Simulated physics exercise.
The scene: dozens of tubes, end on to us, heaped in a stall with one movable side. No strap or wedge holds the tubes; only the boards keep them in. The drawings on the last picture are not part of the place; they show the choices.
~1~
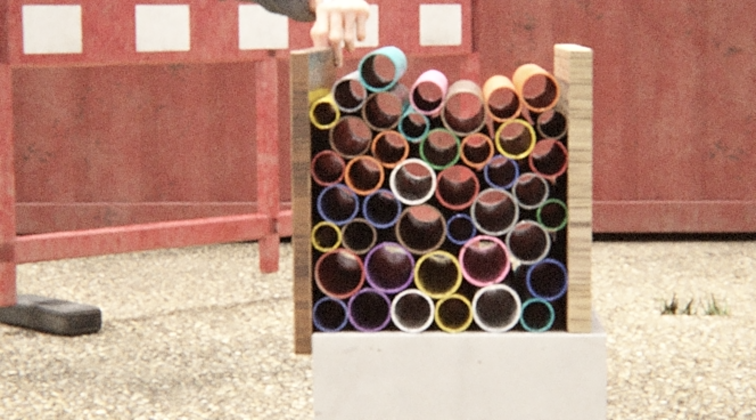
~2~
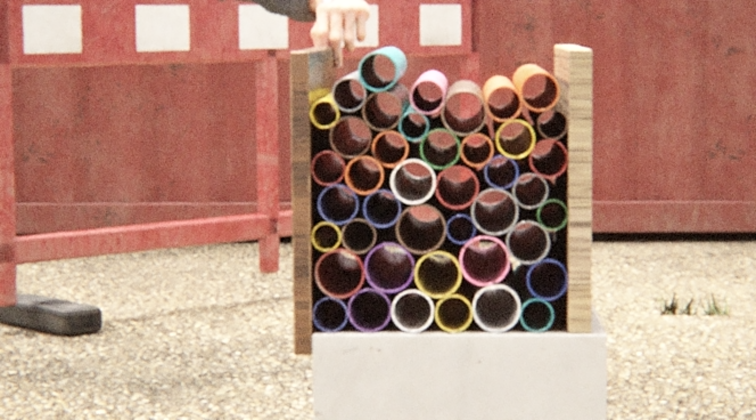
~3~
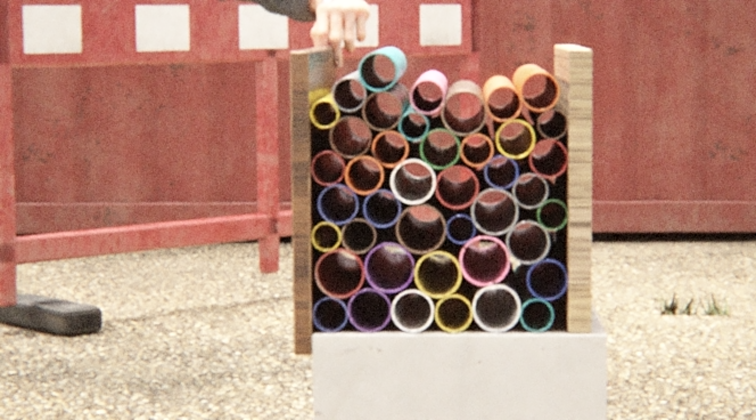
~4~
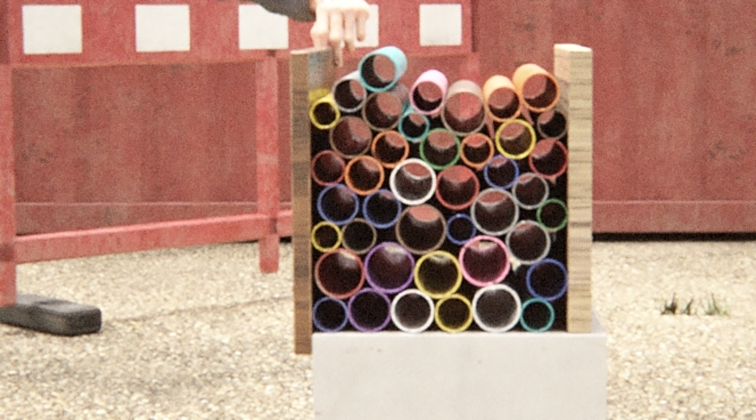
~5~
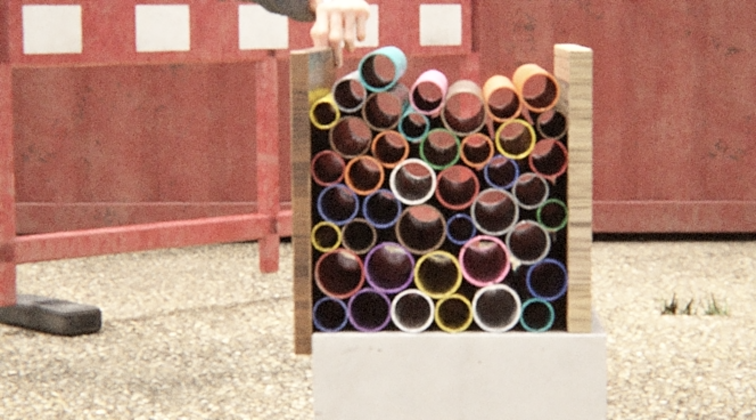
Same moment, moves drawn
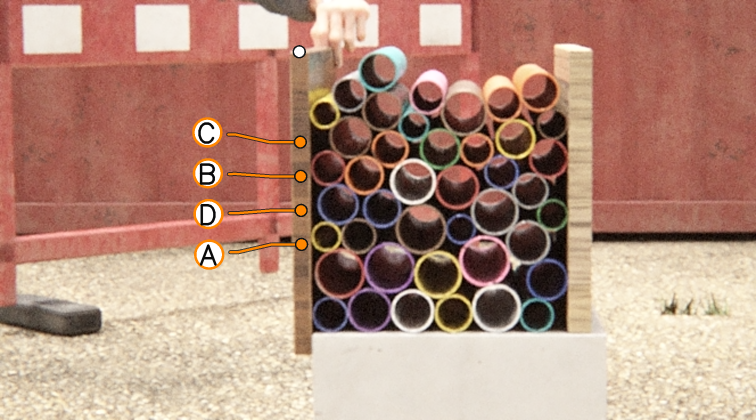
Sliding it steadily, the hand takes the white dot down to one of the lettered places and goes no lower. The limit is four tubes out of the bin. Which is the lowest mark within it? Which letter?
At most to B.
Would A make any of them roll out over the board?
Yes, at A.
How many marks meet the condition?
Two of them.
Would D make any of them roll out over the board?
Yes.
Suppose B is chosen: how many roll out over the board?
It comes to three.
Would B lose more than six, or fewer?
It loses fewer than six.
On the marked copy, A at (302, 245); B at (301, 176); C at (300, 142); D at (301, 211); the white dot at (299, 52).
With B. Early on, top of the board (310, 111).
Further on, top of the board (311, 175).
At the end, top of the board (311, 175), three out over the board.
As for the rest, A more than four out over the board; C none out over the board; D more than four out over the board.
